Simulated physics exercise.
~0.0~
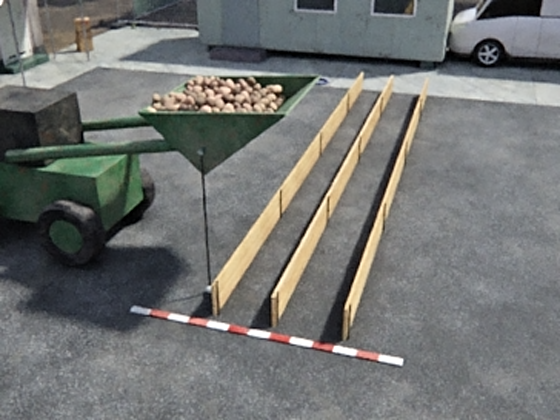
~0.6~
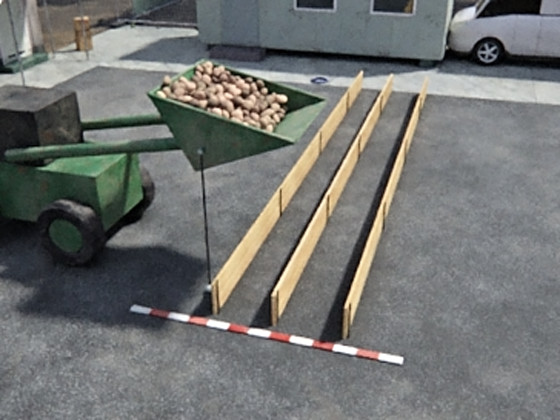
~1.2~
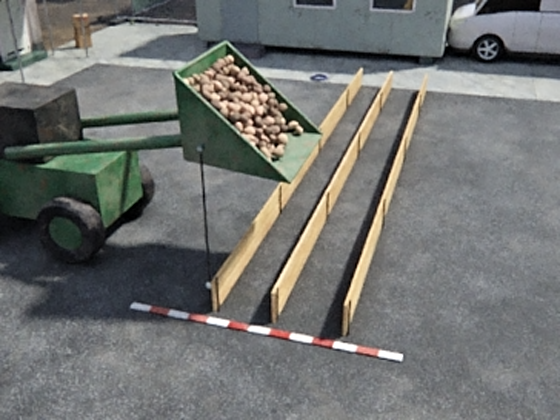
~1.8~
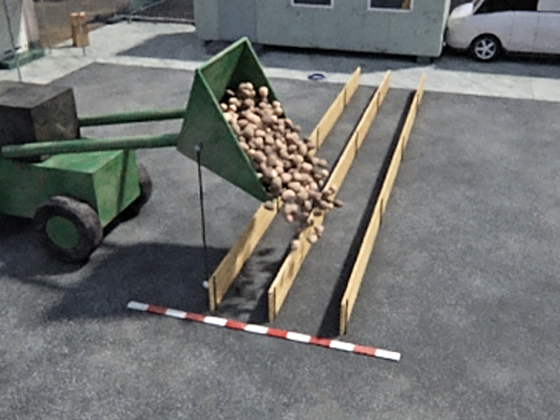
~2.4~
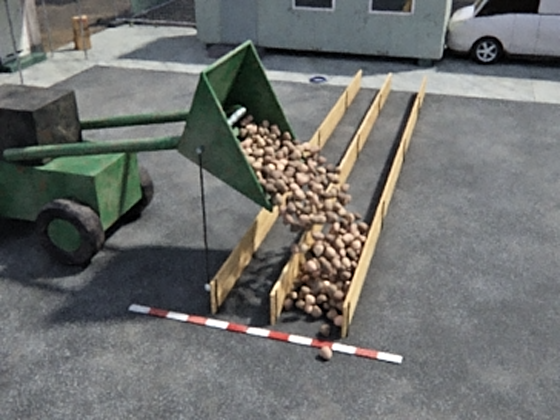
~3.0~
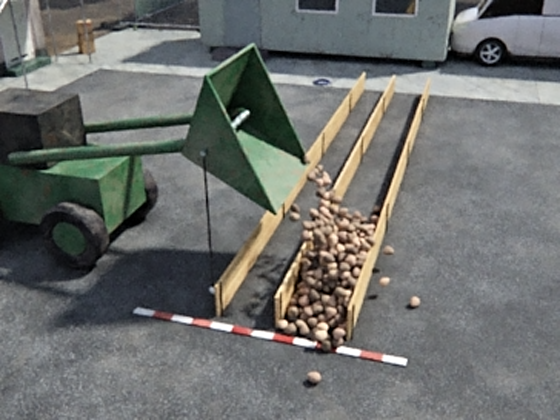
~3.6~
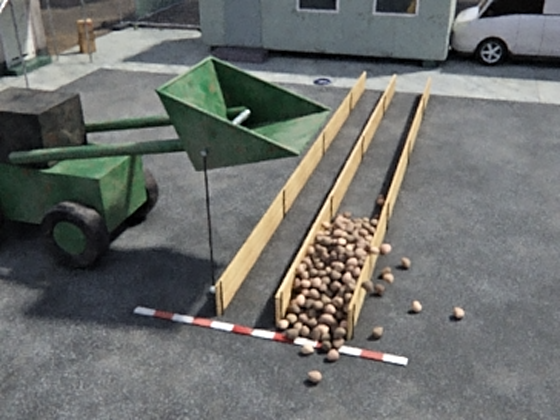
On a paved yard, a green loader tipping rounded stones between wooden planks, a few rolling outside, then levelling its empty bucket.
